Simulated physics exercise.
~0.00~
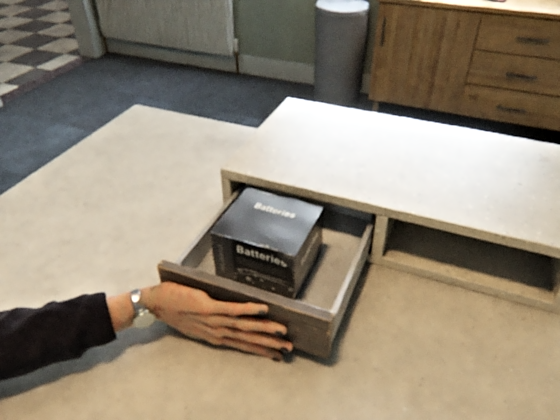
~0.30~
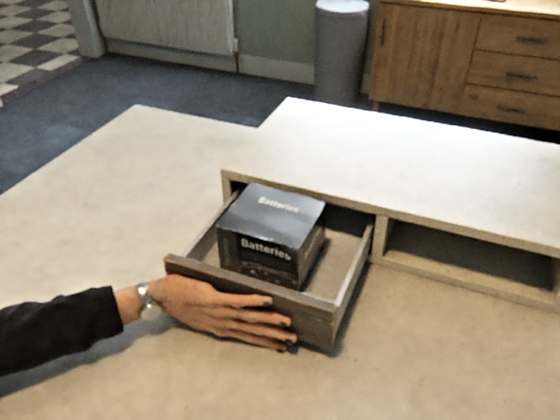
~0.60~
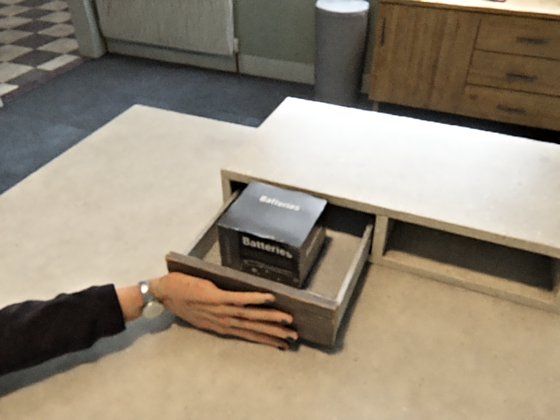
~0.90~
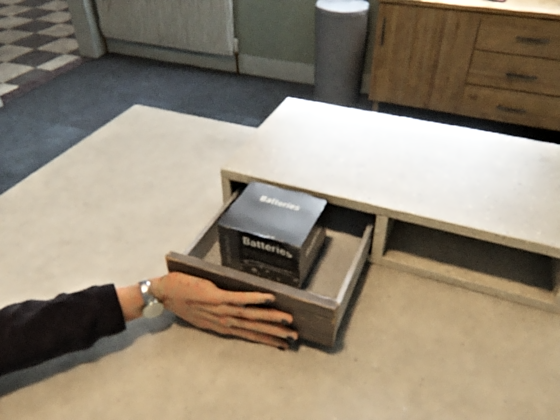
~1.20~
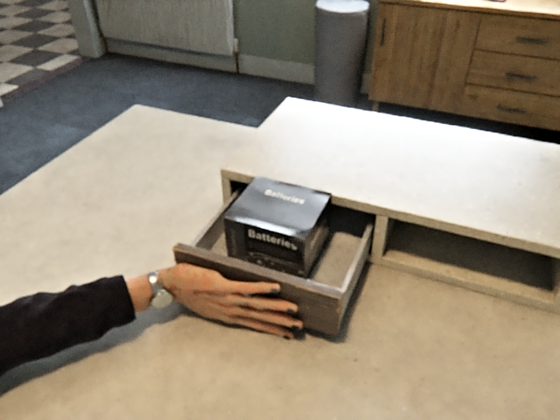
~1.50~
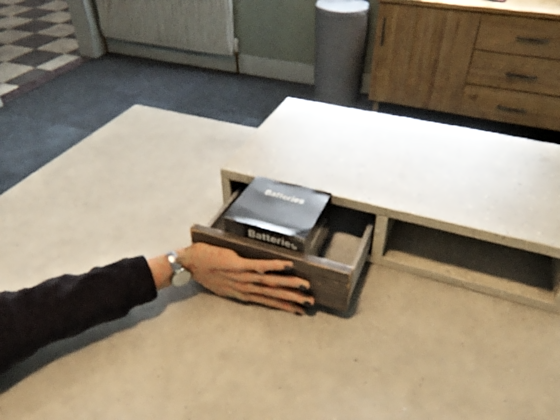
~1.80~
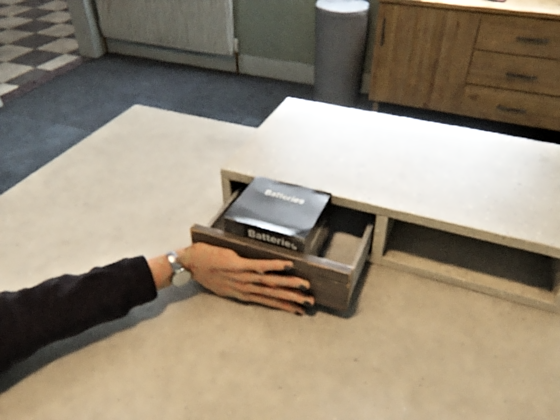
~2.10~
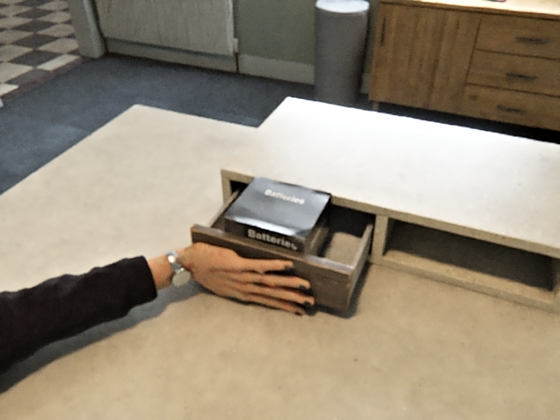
In a room, a hand pushes a drawer holding a black box, leaving it ajar.
